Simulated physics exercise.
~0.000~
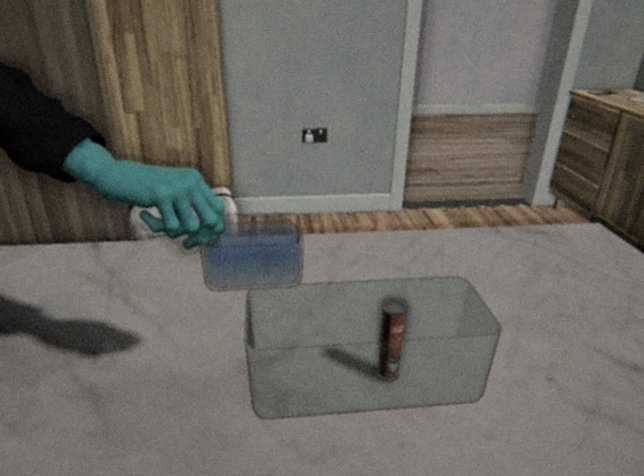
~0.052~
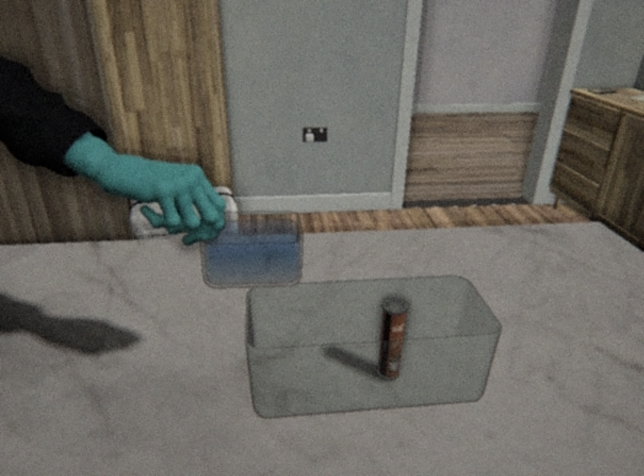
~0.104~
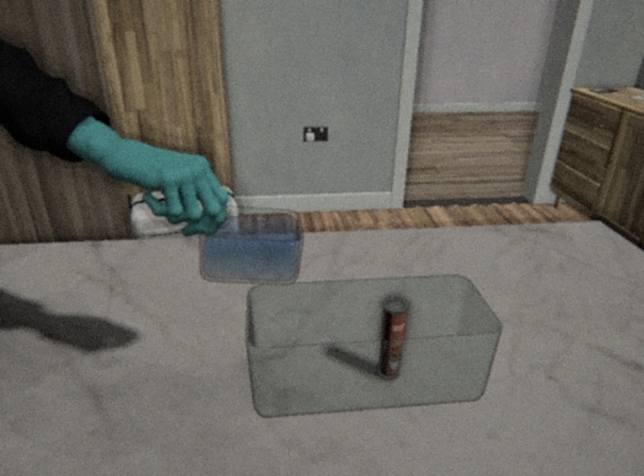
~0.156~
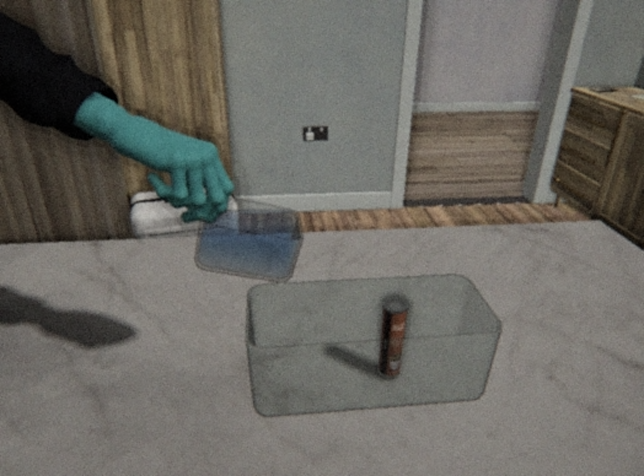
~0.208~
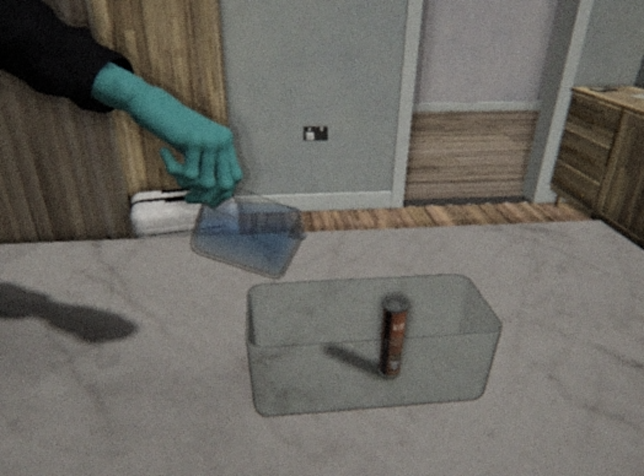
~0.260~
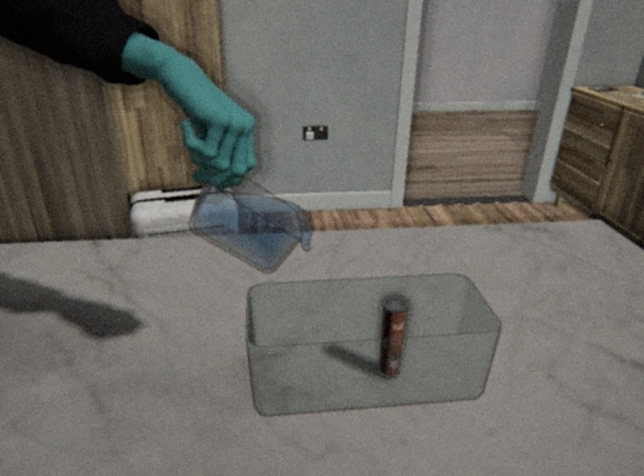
On a pale marble table top, a teal-gloved hand holds a small clear tub of blue water beside and above a long, empty-of-water basin with a reddish tin standing in it. The hand gradually rolls the tub rightwards, and a little water starts slipping over its right lip.
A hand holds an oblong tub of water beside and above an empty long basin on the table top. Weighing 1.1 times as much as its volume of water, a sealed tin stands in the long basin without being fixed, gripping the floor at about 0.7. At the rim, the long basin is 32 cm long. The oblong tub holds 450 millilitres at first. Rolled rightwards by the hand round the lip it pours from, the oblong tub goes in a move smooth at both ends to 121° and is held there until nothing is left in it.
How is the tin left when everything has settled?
Odds are it is tipped over.
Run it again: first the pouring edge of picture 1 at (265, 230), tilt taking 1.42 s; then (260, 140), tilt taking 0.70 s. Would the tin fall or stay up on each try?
Run one: It does not tip. Run two: It does not tip.
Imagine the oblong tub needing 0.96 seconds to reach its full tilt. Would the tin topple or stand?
Outcome - the tin remains standing.
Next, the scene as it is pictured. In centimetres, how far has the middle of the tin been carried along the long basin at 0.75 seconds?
Around 2 centimetres.
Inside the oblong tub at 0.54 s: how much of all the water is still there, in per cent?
Roughly 14 per cent.
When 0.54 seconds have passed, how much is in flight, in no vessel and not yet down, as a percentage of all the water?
Estimate: Some 60 % of the total.
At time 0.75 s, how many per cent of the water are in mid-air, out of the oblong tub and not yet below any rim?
Airborne fraction: Approx. 5 %.
After 0.54 s the tilt is 106° and 14 per cent is still to pour; the tin stands where it began.
After 0.75 s the tilt is 121° and 0 per cent is still to pour; the tin leans 17°.
After 0.96 s the tilt is 121° and 0 per cent is still to pour; the tin lies on its side.
After 1.20 s the tilt is 121° and 0 per cent is still to pour; the tin lies on its side.
In the end the tin lies on its side.
